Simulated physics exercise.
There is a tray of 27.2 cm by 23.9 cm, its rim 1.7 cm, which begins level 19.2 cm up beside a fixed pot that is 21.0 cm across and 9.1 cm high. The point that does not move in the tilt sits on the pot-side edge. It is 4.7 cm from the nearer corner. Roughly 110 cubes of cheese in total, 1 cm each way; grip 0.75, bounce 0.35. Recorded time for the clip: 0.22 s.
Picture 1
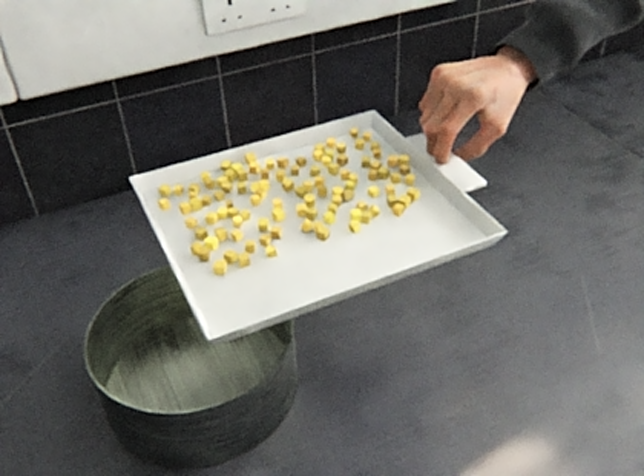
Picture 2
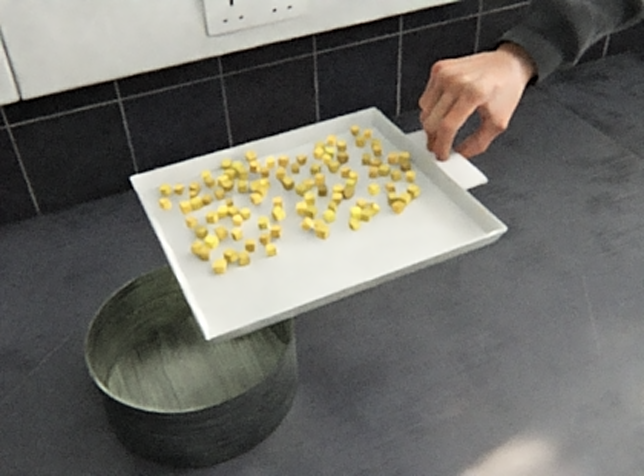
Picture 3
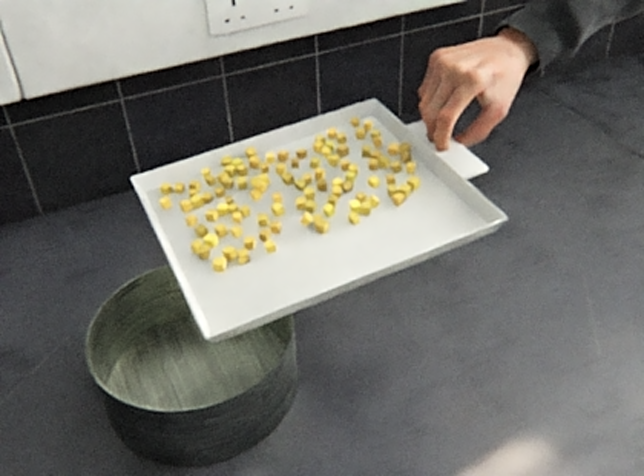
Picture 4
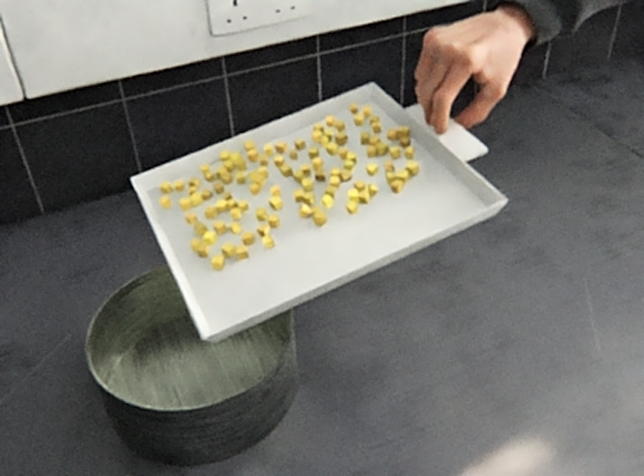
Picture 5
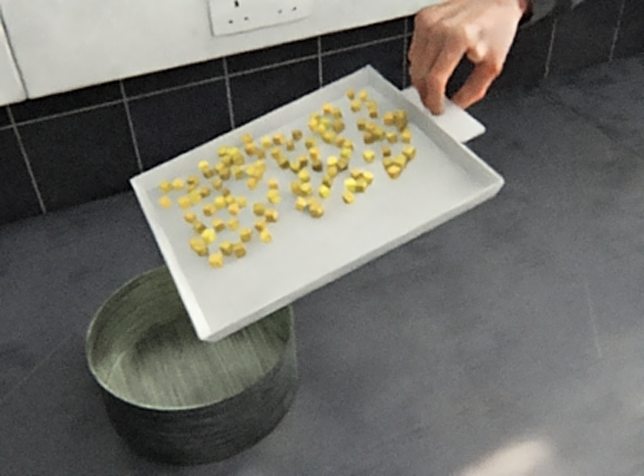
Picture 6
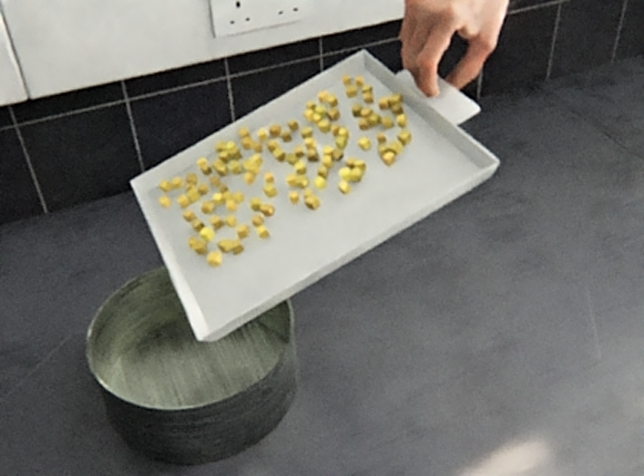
To begin with, a hand holds a white tray scattered with small yellow cubes almost level above a dark worktop, its left end over a round pot. The hand then steadily raises the right end, and the tray slopes down towards the pot while the cubes stay spread across it.
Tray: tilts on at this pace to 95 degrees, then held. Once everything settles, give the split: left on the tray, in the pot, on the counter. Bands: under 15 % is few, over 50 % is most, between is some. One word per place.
Tray: Few, pot: Most, counter: Some.
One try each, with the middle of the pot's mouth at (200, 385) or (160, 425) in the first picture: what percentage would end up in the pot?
Spot one: Some 30 per cent; spot two: Some 25 per cent.
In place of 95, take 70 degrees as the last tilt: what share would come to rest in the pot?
That would be around 45 percent.
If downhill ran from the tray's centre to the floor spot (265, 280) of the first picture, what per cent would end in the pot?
Roughly 0 percent of them.
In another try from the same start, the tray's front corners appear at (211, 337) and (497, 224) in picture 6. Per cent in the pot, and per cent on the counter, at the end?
Final per cent - pot 0, counter 100.
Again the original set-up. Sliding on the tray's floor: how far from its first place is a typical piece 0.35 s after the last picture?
It has moved some 6 cm from its start.
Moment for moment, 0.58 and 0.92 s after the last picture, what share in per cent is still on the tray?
The figures go 35 and then 0.
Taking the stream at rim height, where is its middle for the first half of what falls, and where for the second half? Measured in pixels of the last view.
(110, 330) first, (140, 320) later, roughly.
Then, 0.35 s after the last picture, tilt 56 degrees; the tray holds 100 %, the pot 0 %.
Then, 0.58 s after the last picture, tilt 81 degrees; the tray holds 35 %, the pot 15 %.
Then, 0.92 s after the last picture, tilt 95 degrees; the tray holds 0 %, the pot 60 %.
In the end, tray 0 %, pot 60 %, counter 40 %.
